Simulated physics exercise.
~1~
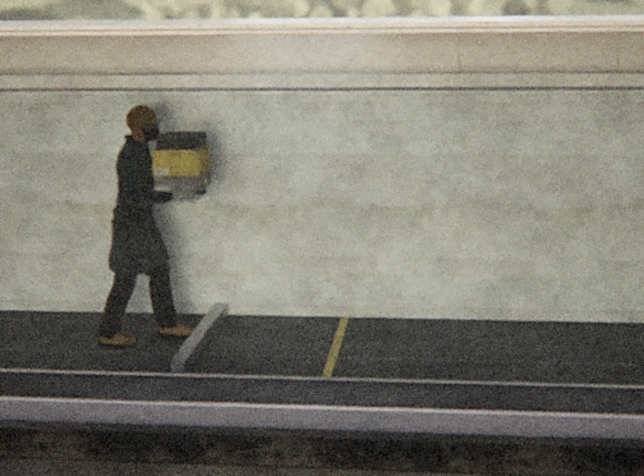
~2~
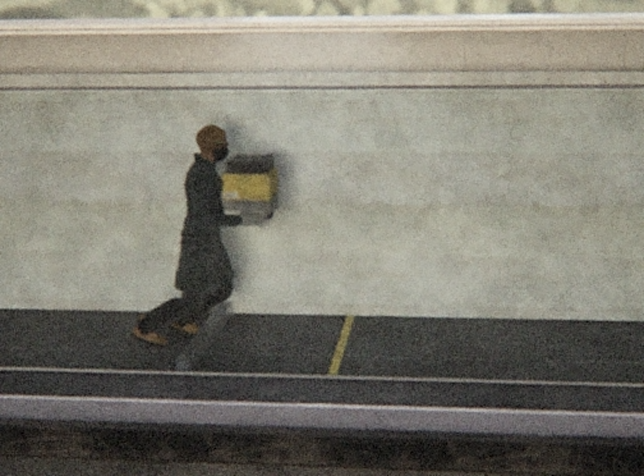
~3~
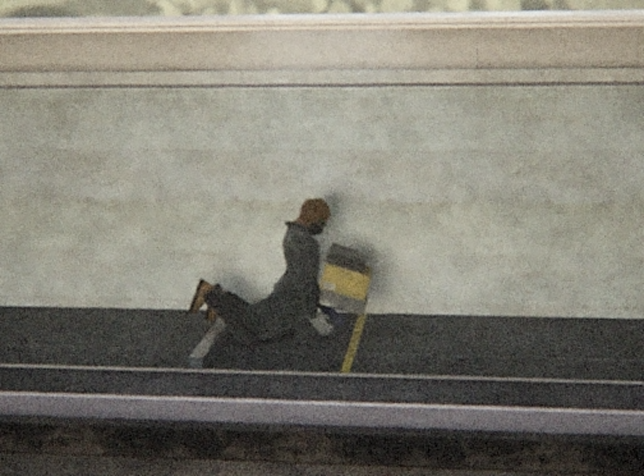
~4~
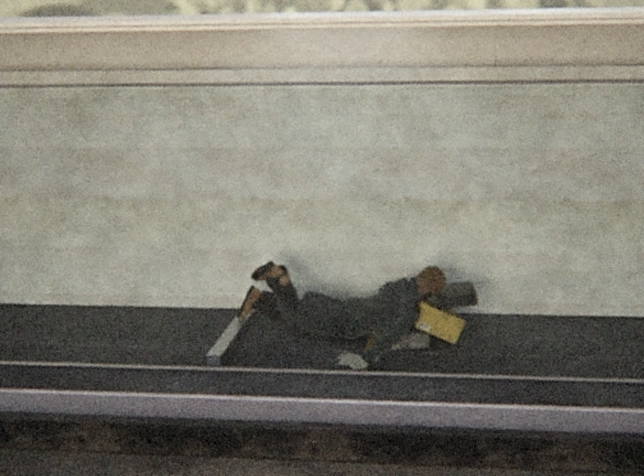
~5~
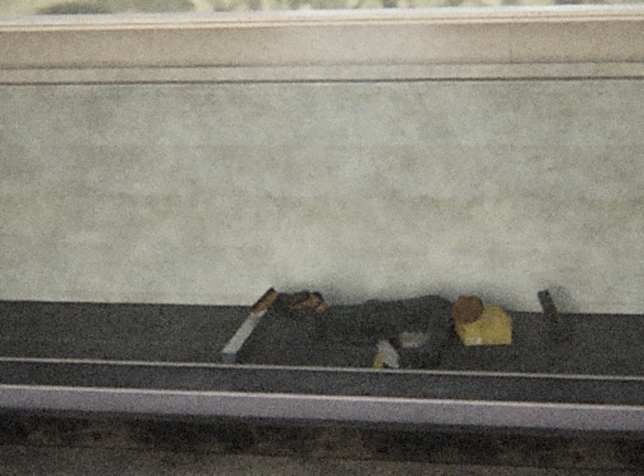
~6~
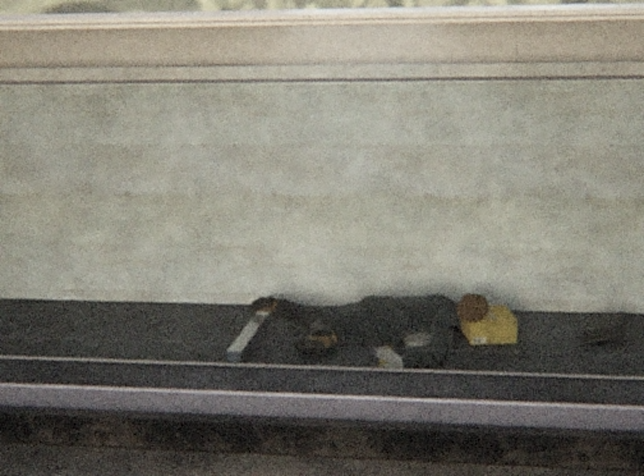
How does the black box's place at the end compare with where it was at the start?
At the start it is on top of the stack in the person's arms, toward the left. At the end it lies on the floor at the far right, apart from the person and the other boxes.
